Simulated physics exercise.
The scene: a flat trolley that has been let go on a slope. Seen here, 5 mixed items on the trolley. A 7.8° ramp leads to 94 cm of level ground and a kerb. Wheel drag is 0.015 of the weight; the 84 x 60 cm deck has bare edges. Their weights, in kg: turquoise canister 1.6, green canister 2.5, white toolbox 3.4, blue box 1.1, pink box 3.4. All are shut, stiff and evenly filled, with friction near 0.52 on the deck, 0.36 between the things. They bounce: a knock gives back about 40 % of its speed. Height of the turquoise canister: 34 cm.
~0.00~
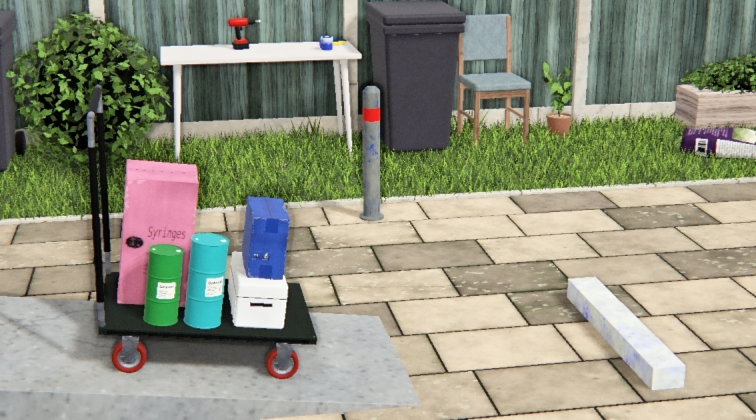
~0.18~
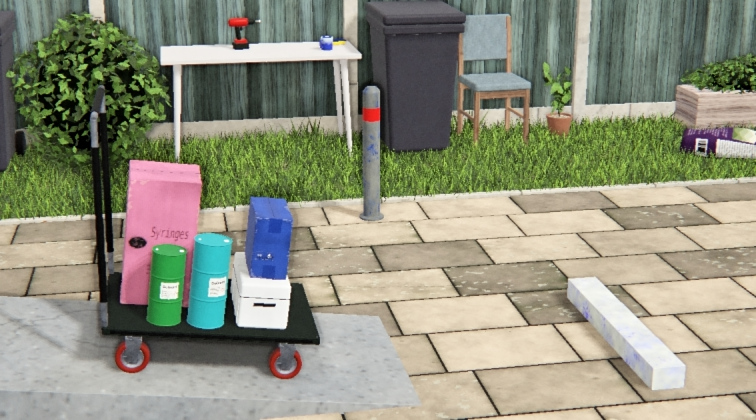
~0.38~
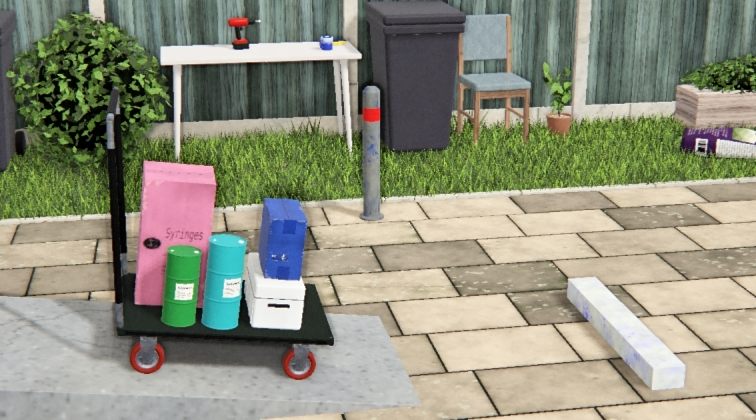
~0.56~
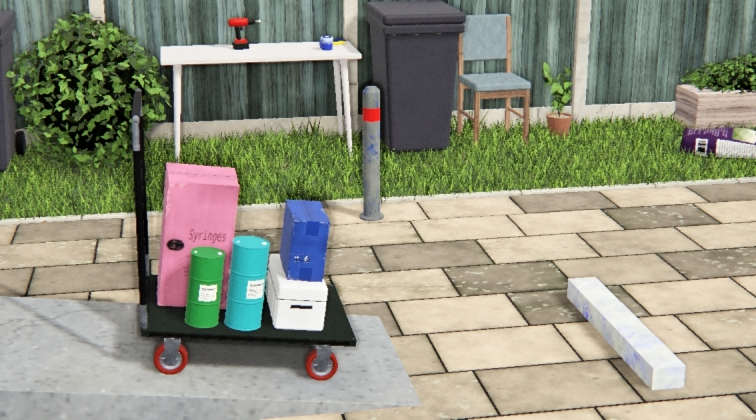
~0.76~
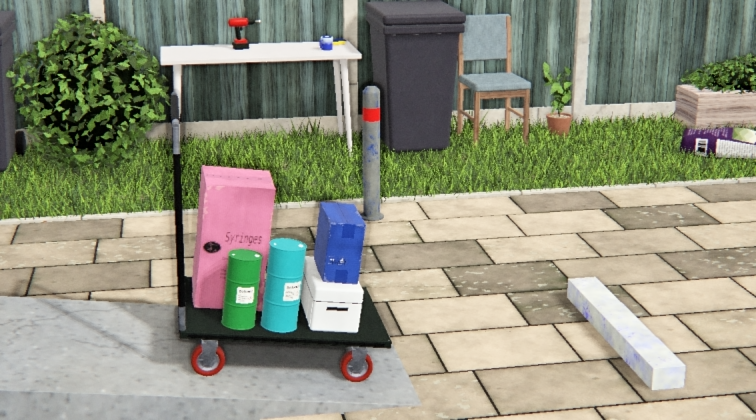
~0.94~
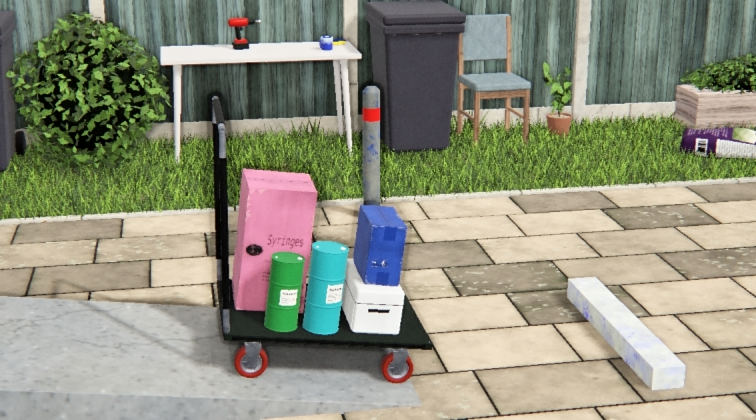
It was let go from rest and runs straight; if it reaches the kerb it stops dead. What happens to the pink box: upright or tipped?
The pink box stays upright.
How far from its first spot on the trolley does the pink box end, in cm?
Some 14 cm.
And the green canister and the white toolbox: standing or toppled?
The green canister falls over; the white toolbox keeps standing.
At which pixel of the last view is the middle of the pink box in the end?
Near (511, 242).
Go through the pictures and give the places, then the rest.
Kerb 137 cm ahead; pink box (157, 233); turquoise canister (206, 281), in the first frame.
Kerb 136 cm ahead; white toolbox (260, 289); blue box (268, 238), in the second frame.
Kerb 131 cm ahead; turquoise canister (224, 282); green canister (181, 286), in the third frame.
Kerb 122 cm ahead; white toolbox (295, 291); blue box (304, 240), in the fourth frame.
Kerb 107 cm ahead; turquoise canister (283, 285); green canister (242, 289), in the fifth frame.
Kerb 91 cm ahead; pink box (273, 241); white toolbox (370, 295), in the sixth frame.
By 1.74 s, trolley at the kerb; pink box 7 cm from its spot near (495, 243); turquoise canister rocked 4° off its seat; green canister 7 cm from its spot.
By 1.84 s, trolley at the kerb; pink box 13 cm from its spot near (508, 243); turquoise canister rocked 19° off its seat; green canister rocked 16° off its seat.
By 2.54 s, trolley at the kerb; blue box now off the trolley; pink box 14 cm from its spot near (511, 243); turquoise canister rocked 28° off its seat.
When it is over (4.2 s), off the trolley and tipped over, green canister; off the trolley but upright, blue box; not toppled but over 10 cm from the start, turquoise canister, white toolbox and pink box. End places, in pixels of the last picture, pink box near (511, 243).
